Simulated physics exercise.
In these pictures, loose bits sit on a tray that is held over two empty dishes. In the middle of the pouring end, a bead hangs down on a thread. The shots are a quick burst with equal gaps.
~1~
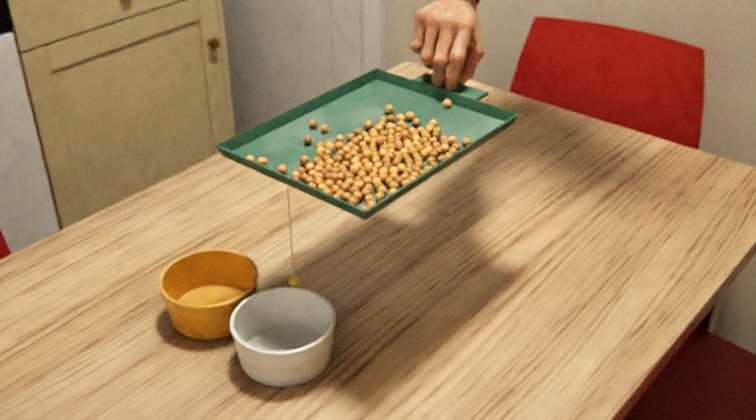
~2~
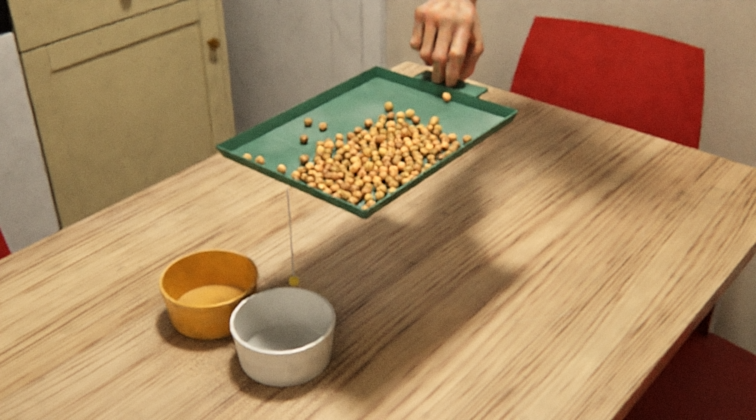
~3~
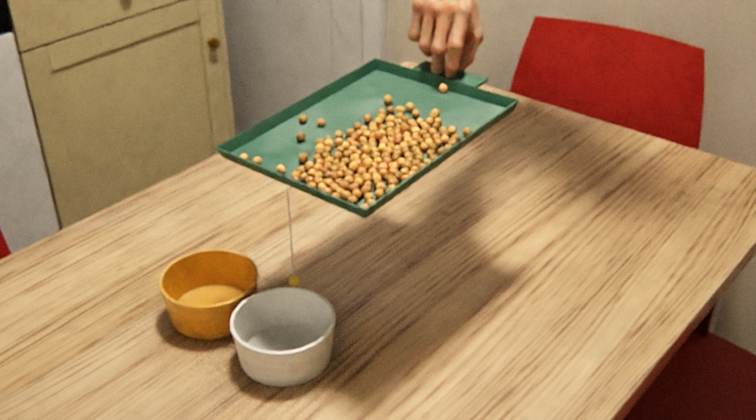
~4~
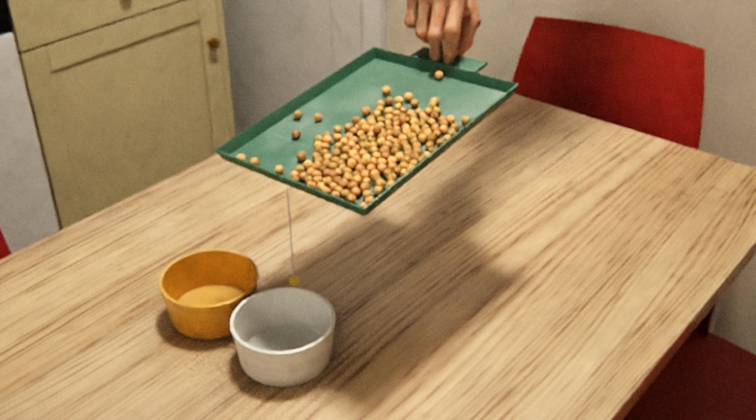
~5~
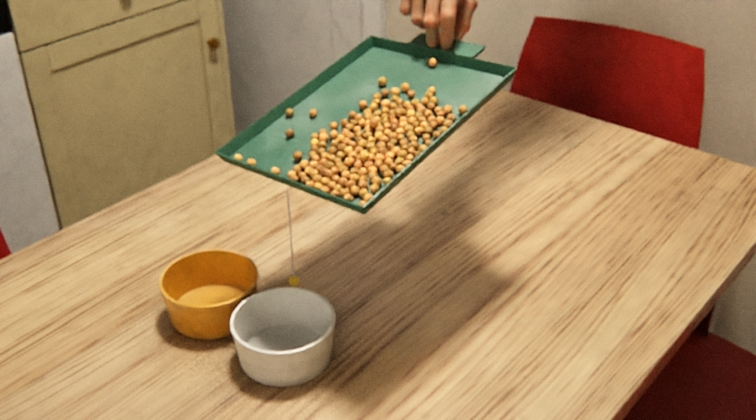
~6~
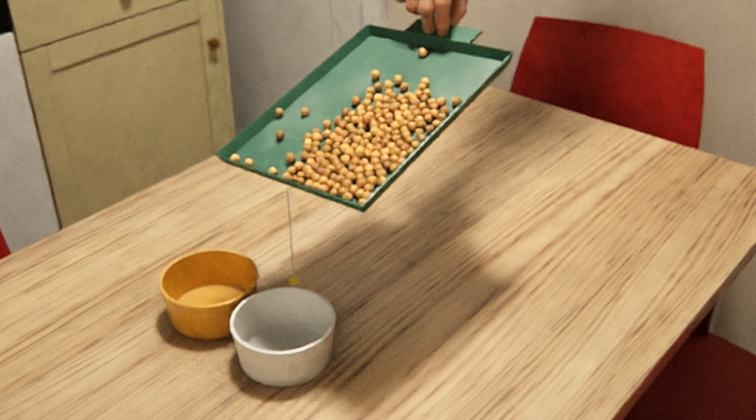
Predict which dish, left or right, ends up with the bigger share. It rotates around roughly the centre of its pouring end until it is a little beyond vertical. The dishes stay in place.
Left.
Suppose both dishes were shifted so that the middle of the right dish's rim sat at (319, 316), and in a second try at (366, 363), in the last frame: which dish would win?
Case one: The dish at left. Case two: The dish at left.
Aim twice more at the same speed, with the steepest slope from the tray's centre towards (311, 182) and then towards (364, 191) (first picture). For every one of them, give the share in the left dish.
In order, 10 in a hundred and 0 in a hundred.
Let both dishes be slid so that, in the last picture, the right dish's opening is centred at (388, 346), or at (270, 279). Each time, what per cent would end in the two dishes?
About 10 per cent, then about 50 per cent.
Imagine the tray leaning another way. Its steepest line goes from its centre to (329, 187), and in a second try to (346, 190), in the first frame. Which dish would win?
Try 1: The right-side dish; try 2: The right-side dish.
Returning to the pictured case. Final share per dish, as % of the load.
I'd say the left dish holds some 70 % and the right dish some 30 %.
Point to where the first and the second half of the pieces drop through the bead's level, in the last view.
First around (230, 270), afterwards around (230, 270).
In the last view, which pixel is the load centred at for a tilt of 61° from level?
Somewhere about pixel (253, 184).
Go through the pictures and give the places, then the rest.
In the first frame, corners of the pouring end at (222, 145) and (365, 207), level; middle of the load at (375, 157), round wooden beads; left dish at (174, 314); right dish at (248, 360); bead on its thread at (294, 281).
In the second frame, corners of the pouring end at (222, 145) and (365, 207), level; middle of the load at (375, 156).
In the third frame, corners of the pouring end at (222, 147) and (364, 206), tipped barely, lowest at the left corner; middle of the load at (374, 152).
In the fourth frame, corners of the pouring end at (221, 149) and (363, 205), tipped a little, lowest at the left corner; middle of the load at (373, 146).
In the fifth frame, corners of the pouring end at (221, 151) and (362, 203), tipped a little, lowest at the left corner; middle of the load at (371, 141), a stray few on the move.
In the sixth frame, corners of the pouring end at (221, 153) and (361, 202), tipped clearly, lowest at the left corner; middle of the load at (367, 137), most on the move; left dish at (174, 314); right dish at (248, 360).
Soon after the last picture, tray tipped steeply; about half on the tray; a small part in the right dish; about a quarter in the left dish; about a quarter in the air.
A little later, tray tipped right over; about a quarter in the right dish; about two thirds in the left dish; a small part outside both; a stray few in the air.
Later still, tray tipped past a quarter turn; about a quarter in the right dish; about two thirds in the left dish; a small part outside both.
At rest, tray tipped past a quarter turn; about a quarter in the right dish; about two thirds in the left dish; a small part outside both.
